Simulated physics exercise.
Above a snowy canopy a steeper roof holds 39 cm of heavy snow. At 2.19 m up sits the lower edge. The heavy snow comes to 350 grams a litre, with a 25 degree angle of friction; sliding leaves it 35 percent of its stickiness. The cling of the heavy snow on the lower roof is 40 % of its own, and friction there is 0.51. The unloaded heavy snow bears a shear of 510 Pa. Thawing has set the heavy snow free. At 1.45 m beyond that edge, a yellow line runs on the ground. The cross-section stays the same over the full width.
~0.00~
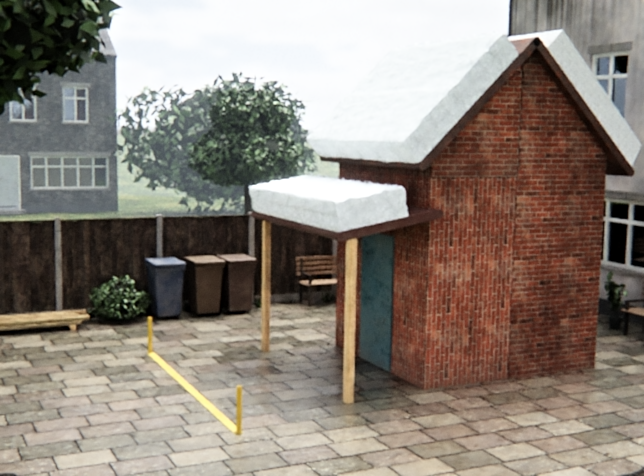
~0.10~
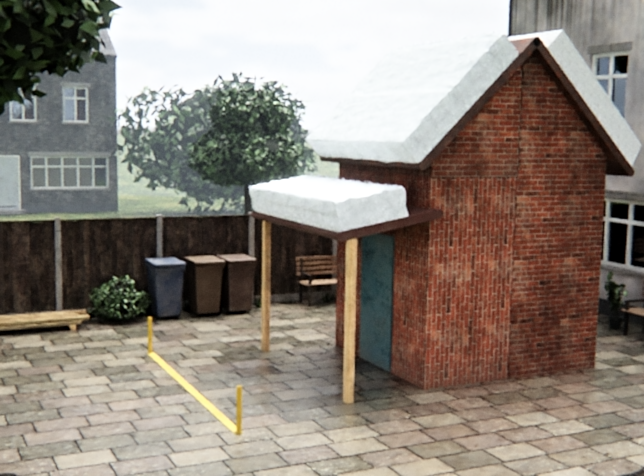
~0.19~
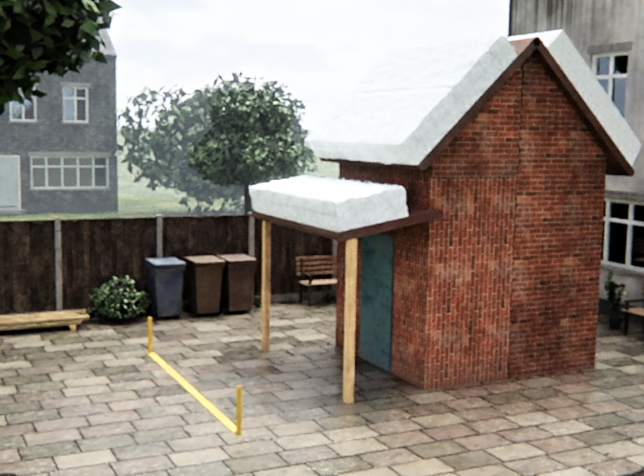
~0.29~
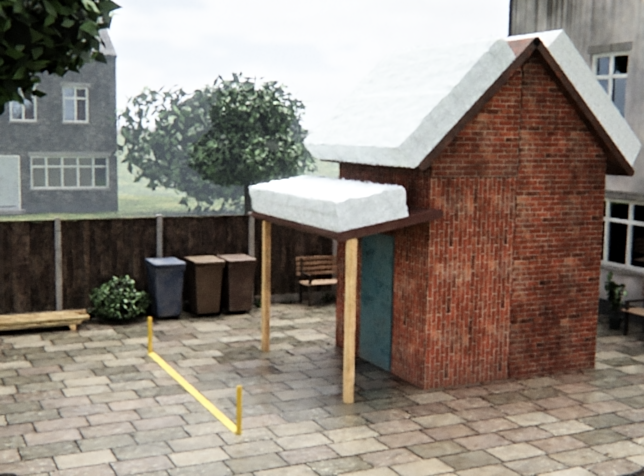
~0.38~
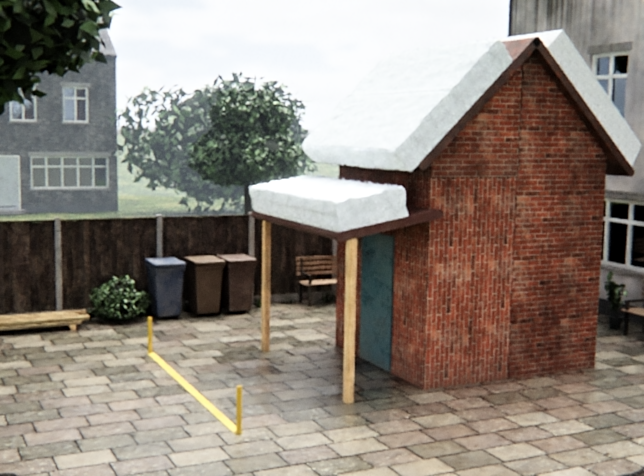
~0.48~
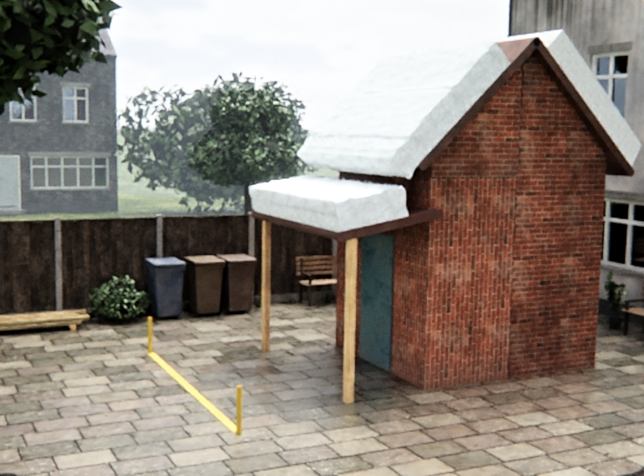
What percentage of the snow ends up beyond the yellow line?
About 9 %.
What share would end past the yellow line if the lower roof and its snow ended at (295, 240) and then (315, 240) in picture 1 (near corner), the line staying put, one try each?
First about 0 per cent, second about 1 per cent.
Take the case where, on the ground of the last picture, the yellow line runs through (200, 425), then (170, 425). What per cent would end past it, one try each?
Respectively 2 percent and 0 percent would end past it.
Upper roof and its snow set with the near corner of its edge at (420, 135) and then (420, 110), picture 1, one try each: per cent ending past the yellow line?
First try 30 %, second try 35 %.
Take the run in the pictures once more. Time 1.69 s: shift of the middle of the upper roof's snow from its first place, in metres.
It is around 1.6 m from where it started.
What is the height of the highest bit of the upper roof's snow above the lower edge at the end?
0.6 m.
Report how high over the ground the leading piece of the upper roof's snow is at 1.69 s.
2.2 m, roughly.
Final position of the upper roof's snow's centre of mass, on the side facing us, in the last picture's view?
(314, 326).
By 1.03 s, none is below the lower edge and 0 % is past the line.
By 1.69 s, 5 % is below the lower edge and 0 % is past the line.
By 2.34 s, 31 % is below the lower edge and 1 % is past the line.
By 3.00 s, 51 % is below the lower edge and 8 % is past the line.
By 4.70 s, at the end, 62 % is below the lower edge and 9 % is past the line.
